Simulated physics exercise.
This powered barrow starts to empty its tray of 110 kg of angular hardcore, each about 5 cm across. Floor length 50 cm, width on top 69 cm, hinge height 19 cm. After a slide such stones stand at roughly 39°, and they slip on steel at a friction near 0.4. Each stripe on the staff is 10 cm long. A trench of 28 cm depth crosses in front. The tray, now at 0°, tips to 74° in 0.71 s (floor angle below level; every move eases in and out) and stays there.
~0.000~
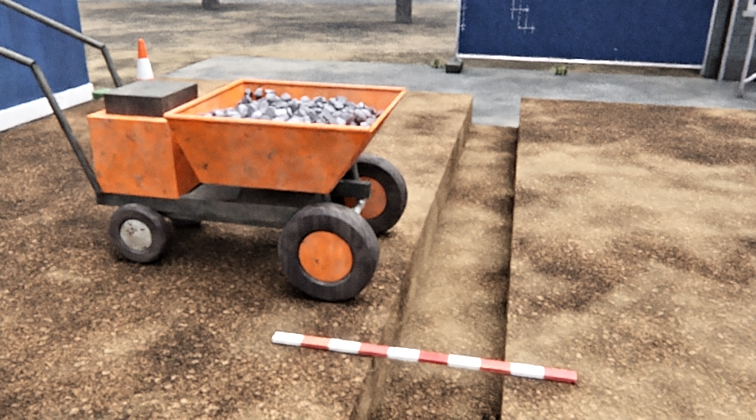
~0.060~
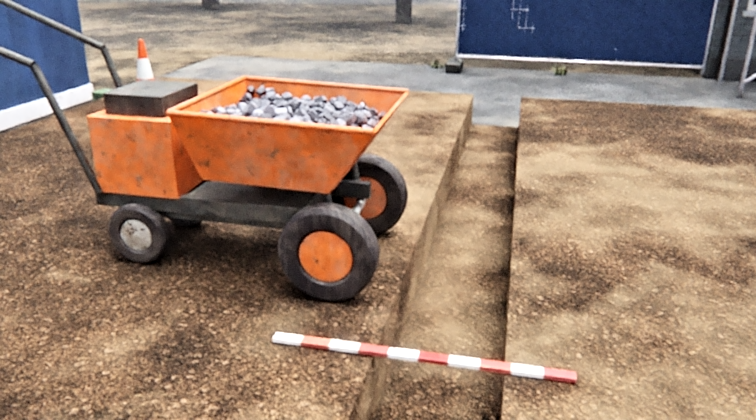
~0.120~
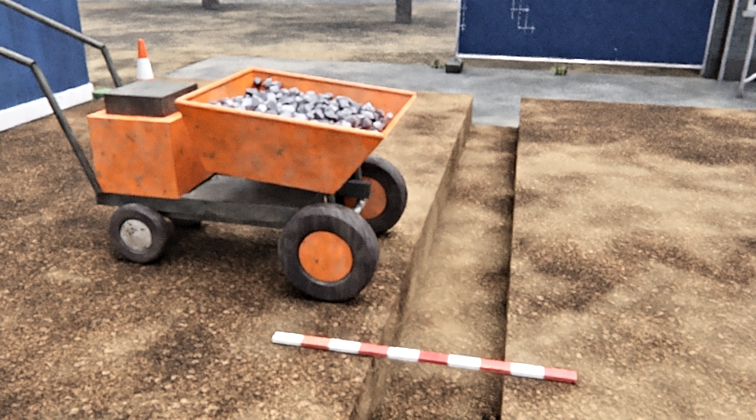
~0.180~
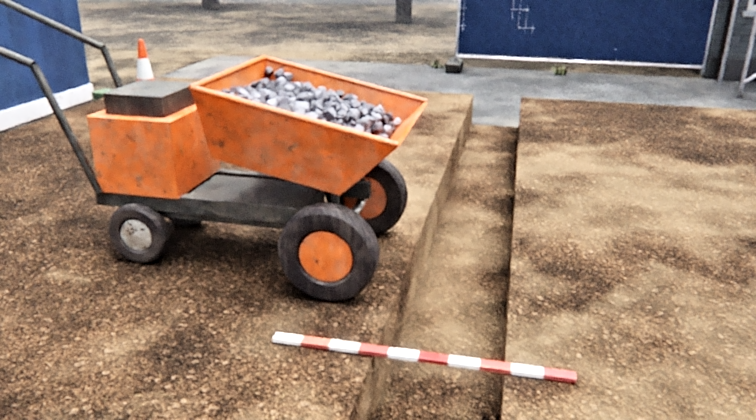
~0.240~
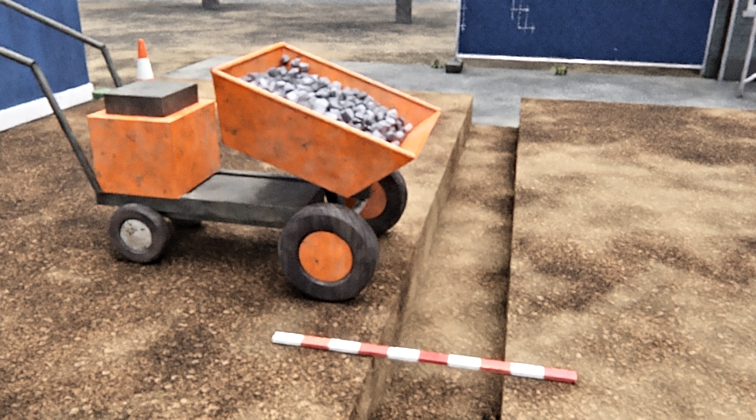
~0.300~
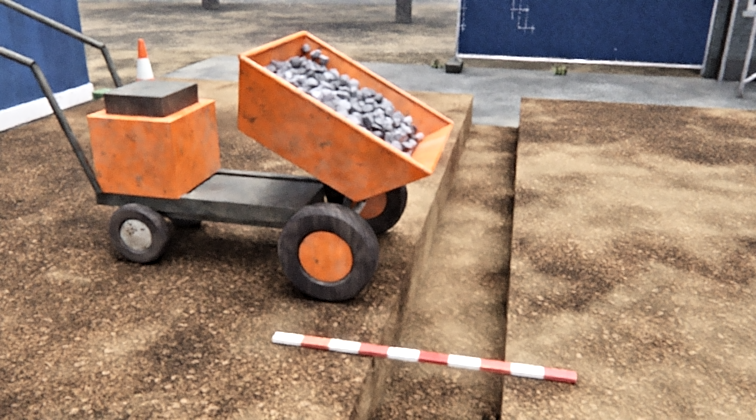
An orange powered barrow stood still beside a trench while its tray, loaded with grey stones, tilted slowly forward to the right, its back end rising as the stones shifted toward the lowered lip.
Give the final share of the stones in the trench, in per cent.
Close to 50 in a hundred.
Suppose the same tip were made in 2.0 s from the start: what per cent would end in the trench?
In that case some 65 per cent.
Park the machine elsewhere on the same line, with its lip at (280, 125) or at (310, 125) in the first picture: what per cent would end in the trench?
First some 90, then 90 per cent.
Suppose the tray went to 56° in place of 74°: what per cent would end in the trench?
Then about 15 per cent.
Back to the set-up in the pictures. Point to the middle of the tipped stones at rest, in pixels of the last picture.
Their middle is at about (502, 303).
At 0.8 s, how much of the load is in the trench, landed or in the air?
Some 10 per cent.
After 0.5 s the floor is at 62°; 100 % in the tray; the foremost stones are at (464, 212).
After 0.8 s the floor is at 74°; 71 % in the tray, 10 % in the trench, 18 % past the trench; the foremost stones are at (573, 301).
After 1.2 s the floor is at 74°; 32 % in the tray, 26 % in the trench, 42 % past the trench; the foremost stones are at (727, 305).
After 3.1 s the floor is at 74°; 10 % in the tray, 50 % in the trench, 40 % past the trench; the foremost stones are past the picture's edge.
